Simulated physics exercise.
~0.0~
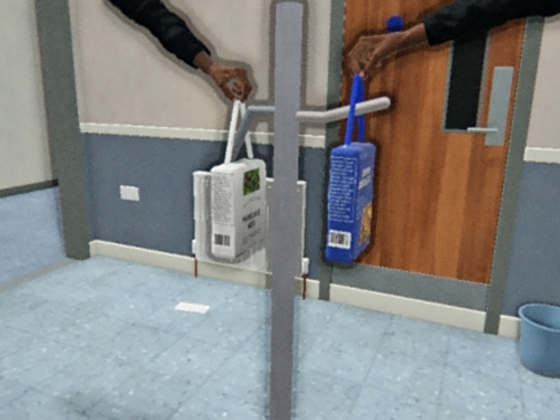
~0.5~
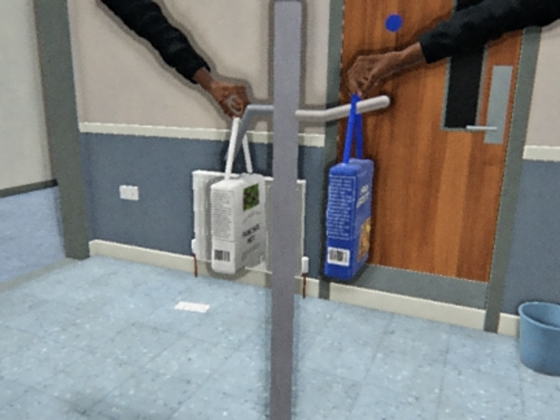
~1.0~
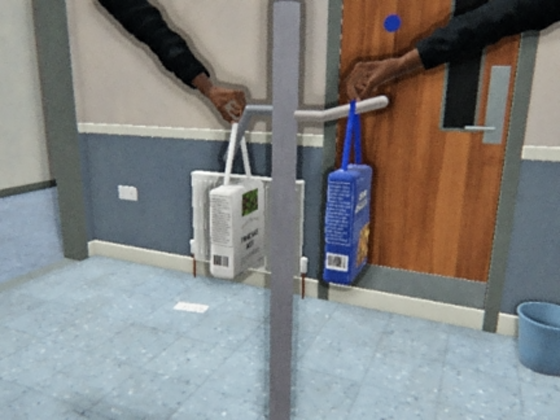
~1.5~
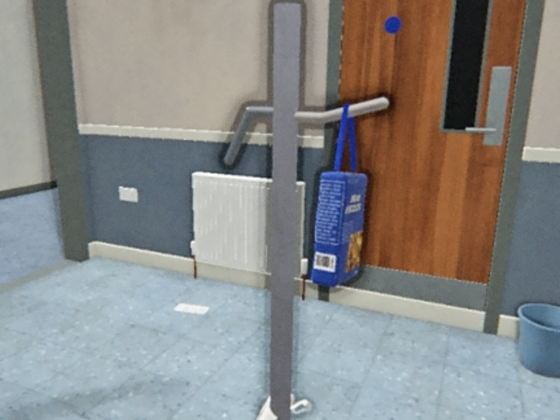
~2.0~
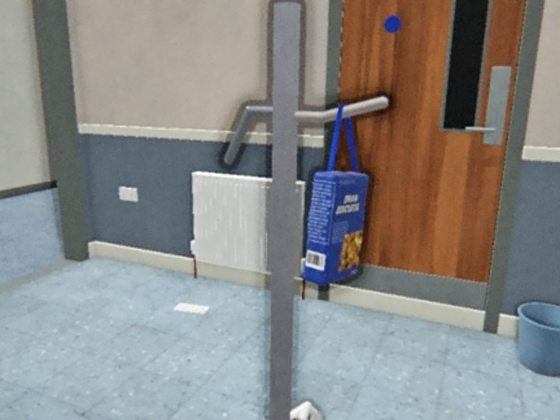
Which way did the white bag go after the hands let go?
The white bag went down, dropping to the floor near the foot of the stand.
